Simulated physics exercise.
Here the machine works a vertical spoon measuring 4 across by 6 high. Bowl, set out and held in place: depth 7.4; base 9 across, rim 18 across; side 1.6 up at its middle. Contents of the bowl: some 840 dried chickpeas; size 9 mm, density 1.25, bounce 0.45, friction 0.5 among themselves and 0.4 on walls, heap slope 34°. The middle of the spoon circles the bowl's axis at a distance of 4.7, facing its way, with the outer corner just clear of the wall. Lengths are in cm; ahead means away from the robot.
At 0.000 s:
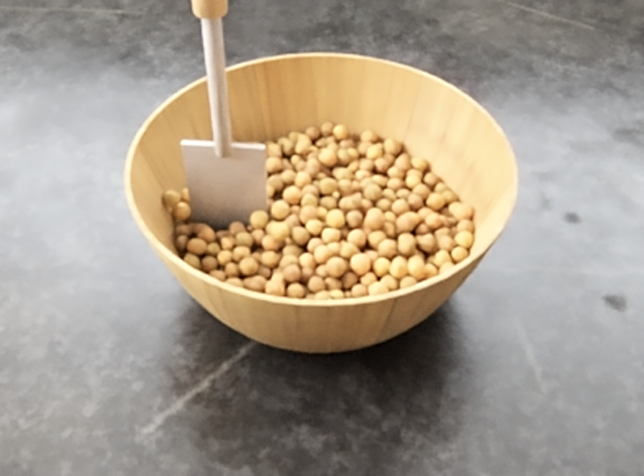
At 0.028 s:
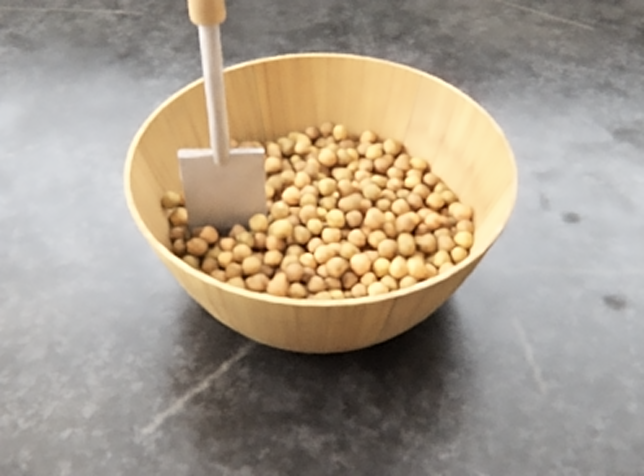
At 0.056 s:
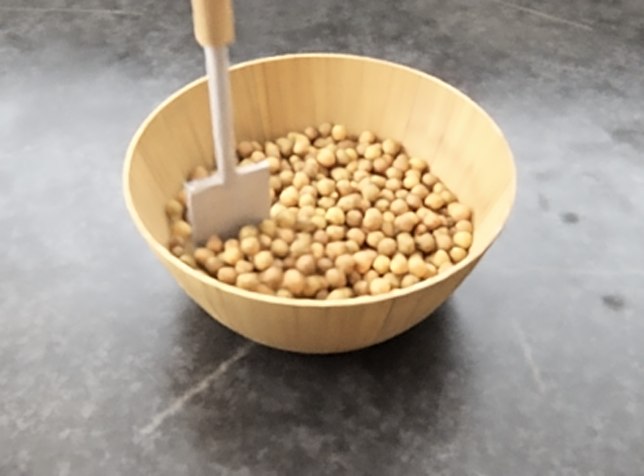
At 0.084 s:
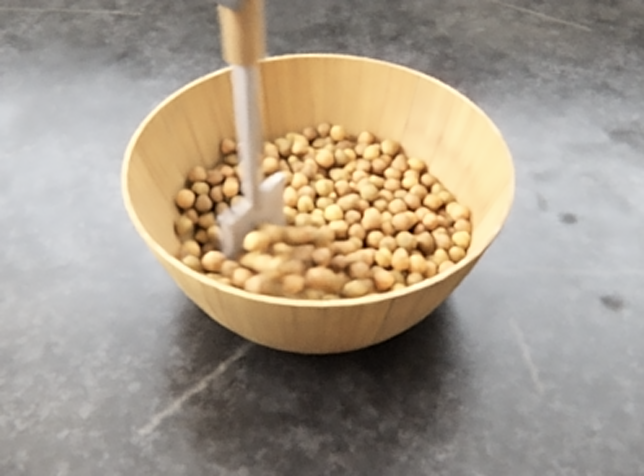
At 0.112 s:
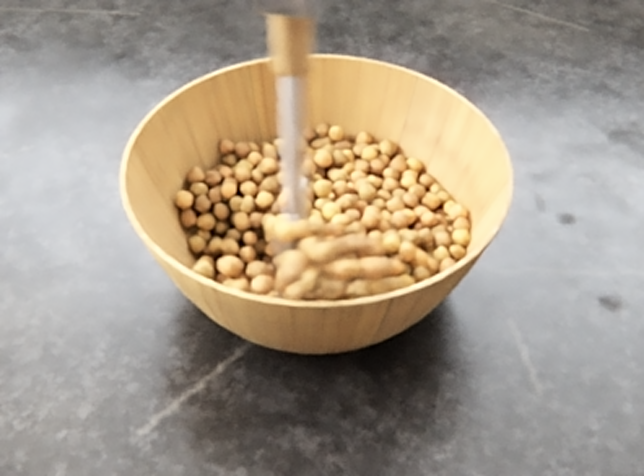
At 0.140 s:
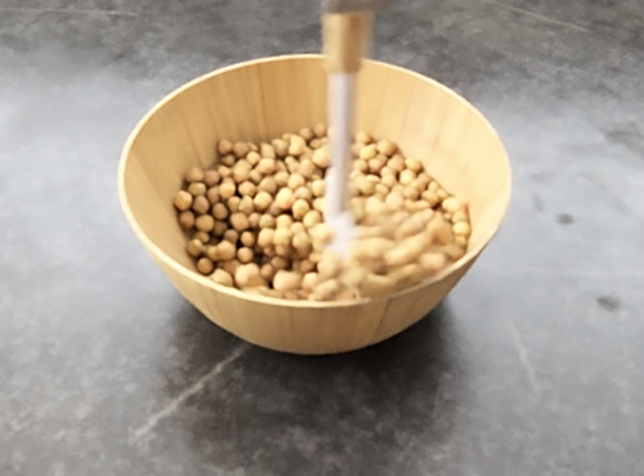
On a mottled grey surface, a small flat spatula with a wooden handle stood in a wooden bowl of chickpeas, then swept from the left around the near side toward the right, pushing them along.
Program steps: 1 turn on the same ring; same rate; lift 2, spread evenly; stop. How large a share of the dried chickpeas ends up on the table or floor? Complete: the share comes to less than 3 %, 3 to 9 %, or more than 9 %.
The share comes to more than 9 %.
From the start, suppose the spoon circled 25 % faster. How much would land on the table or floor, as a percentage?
Then roughly 20 per cent.
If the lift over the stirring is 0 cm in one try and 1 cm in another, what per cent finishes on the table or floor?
Close to 25 percent and close to 20 percent.
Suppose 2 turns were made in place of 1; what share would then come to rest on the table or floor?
I'd expect around 25 per cent.
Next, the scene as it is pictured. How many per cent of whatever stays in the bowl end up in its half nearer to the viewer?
Close to 50 in a hundred.
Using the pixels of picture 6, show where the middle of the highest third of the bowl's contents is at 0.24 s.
Around pixel (396, 168).
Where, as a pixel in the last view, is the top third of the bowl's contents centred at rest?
Centre of top third: Approx. (296, 216).
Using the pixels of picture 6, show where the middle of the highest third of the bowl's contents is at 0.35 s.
Estimated centre: (274, 157).
After 0.24 s, 202° round, highest piece 10 above the table; 791 in the bowl, 45 in flight or on the tool.
After 0.35 s, 295° round, highest piece 11 above the table; 753 in the bowl, 43 on the table or floor, 40 in flight or on the tool.
After 0.60 s, 0° round, highest piece 6 above the table; 724 in the bowl, 112 on the table or floor.
After 1.30 s, 0° round, highest piece 6 above the table; 724 in the bowl, 112 on the table or floor.
At rest, 724 in the bowl, 112 on the table or floor. That is 13 % on the table or floor.
